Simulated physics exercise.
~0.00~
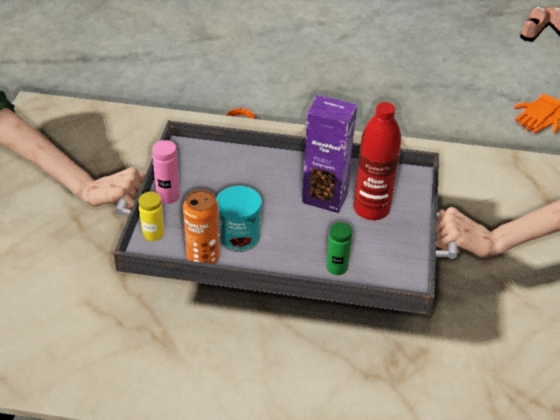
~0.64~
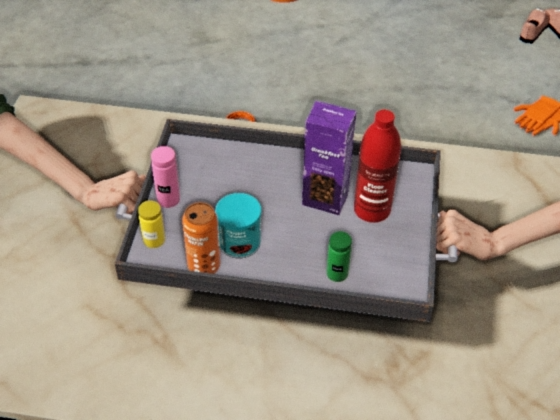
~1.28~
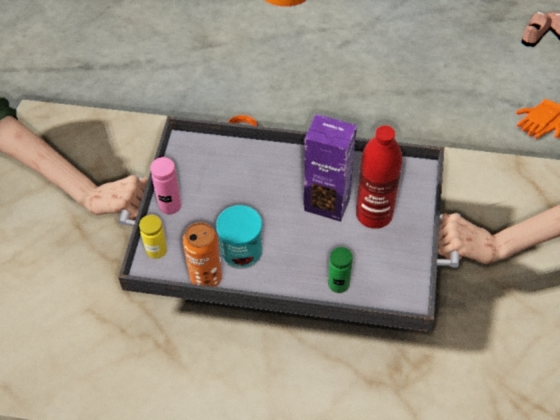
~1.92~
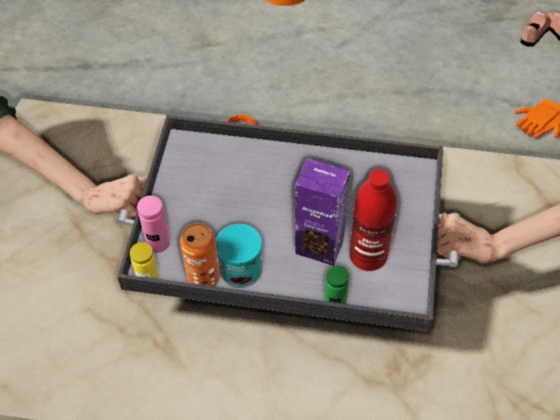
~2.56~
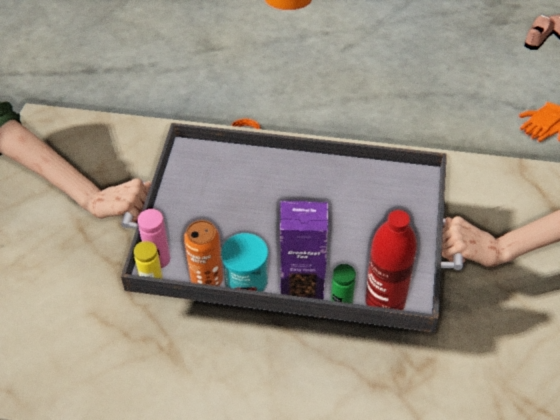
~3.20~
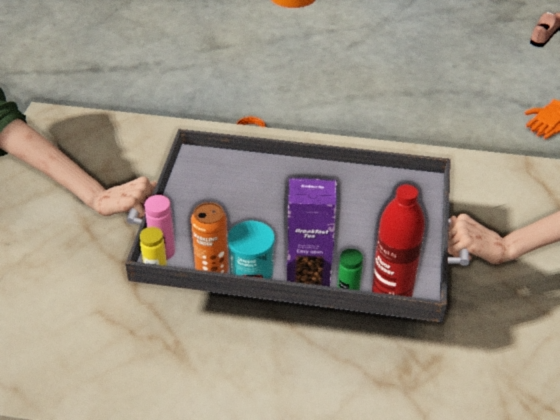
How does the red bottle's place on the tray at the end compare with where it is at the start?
At the start the red bottle stands near the far right part of the tray, and at the end it stands close to the near rim on the right, slightly farther right than before.
